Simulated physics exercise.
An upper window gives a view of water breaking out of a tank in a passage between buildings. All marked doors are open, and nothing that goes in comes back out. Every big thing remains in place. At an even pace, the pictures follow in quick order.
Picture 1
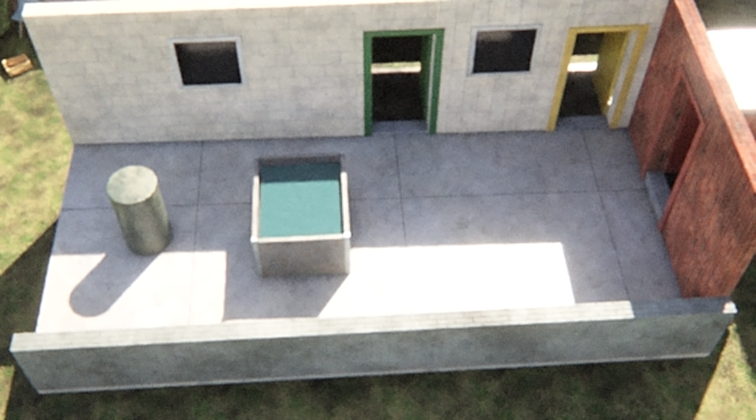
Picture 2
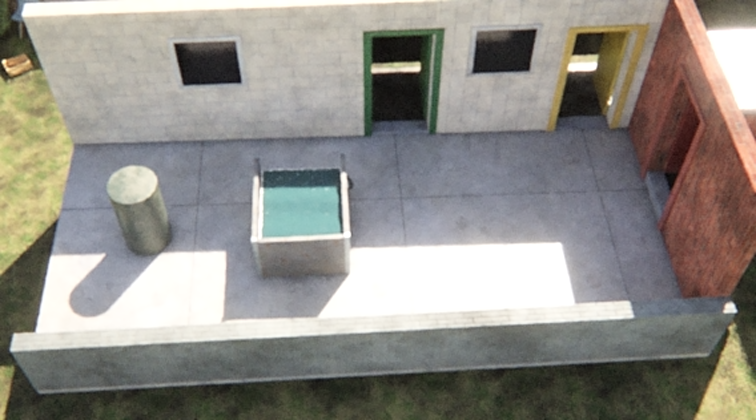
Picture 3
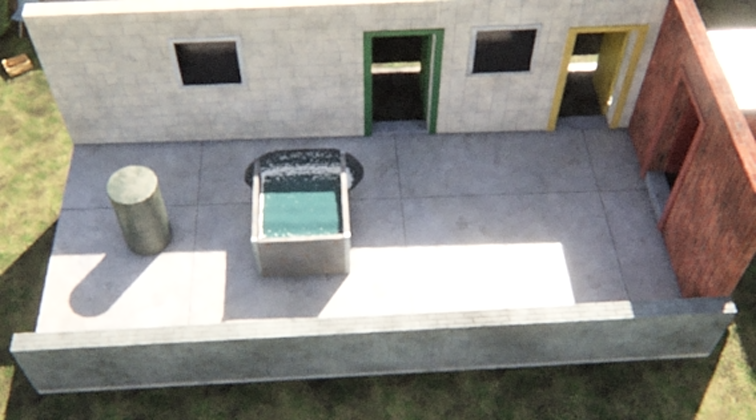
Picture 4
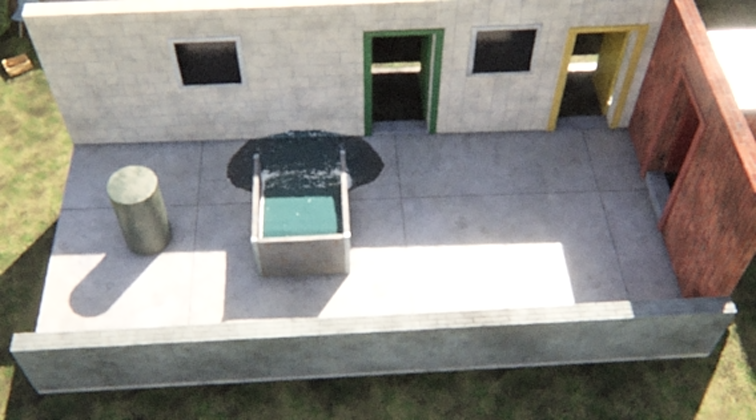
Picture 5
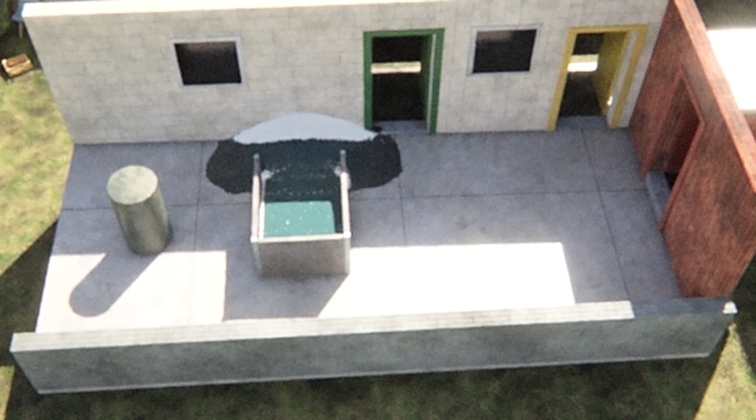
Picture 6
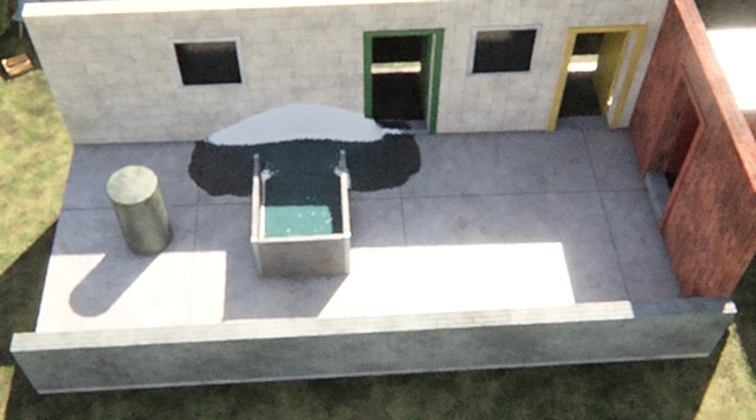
To begin with, a square tank of blue-green water stands whole and still in a walled paved yard, beside a grey cylinder. Its far side opens and water pours out, spreading in a dark, widening pool toward the pale wall behind, then reaching its base as the level inside the tank drops.
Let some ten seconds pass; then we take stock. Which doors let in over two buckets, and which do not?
At the end, the green door will receive over two buckets; the red door will receive two buckets or fewer; the yellow door will receive over two buckets.
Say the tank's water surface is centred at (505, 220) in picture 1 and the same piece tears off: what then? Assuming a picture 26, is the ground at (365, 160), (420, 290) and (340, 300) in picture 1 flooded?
My reading is hit by the flood first, missed by the flood next and missed by the flood last.
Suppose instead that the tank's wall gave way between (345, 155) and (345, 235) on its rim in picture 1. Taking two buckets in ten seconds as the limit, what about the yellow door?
The yellow one goes past it.
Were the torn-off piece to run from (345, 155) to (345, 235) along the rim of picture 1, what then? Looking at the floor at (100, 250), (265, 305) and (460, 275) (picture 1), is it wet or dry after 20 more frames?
Bone-dry, bone-dry, submerged.
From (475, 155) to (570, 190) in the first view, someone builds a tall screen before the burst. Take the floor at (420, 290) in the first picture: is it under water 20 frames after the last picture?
Spared.
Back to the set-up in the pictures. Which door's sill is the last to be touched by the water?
It's the red one.
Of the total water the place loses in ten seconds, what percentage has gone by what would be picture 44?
About 90 %.
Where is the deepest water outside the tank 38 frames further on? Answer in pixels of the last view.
Somewhere near (691, 329).
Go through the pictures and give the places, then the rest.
In the first picture, the water tank at (301, 199) is whole and still.
In the second picture, the front is at (348, 186), out from the gap on the water tank's far side.
In the third picture, water pours out on the water tank's far side and has run to (355, 165).
In the fourth picture, water pours out on the water tank's far side and has run to (349, 136).
In the fifth picture, the front is at (384, 135), out from the gap on the water tank's far side.
In the sixth picture, water pours out on the water tank's far side and has run to (406, 129).
A moment on, water covers 20 % of the floor; the green door under two buckets in, the red door not reached, the yellow door not reached.
Next, water covers 40 % of the floor; the green door over two buckets in, the red door not reached, the yellow door wet at the sill, nothing in.
Then, water covers 55 % of the floor; the green door over two buckets in, the red door wet at the sill, nothing in, the yellow door wet at the sill, nothing in.
Later, water covers 55 % of the floor; the green door over two buckets in, the red door wet at the sill, nothing in, the yellow door under two buckets in.
In the end, water covers 70 % of the floor; the green door over two buckets in, the red door wet at the sill, nothing in, the yellow door over two buckets in.
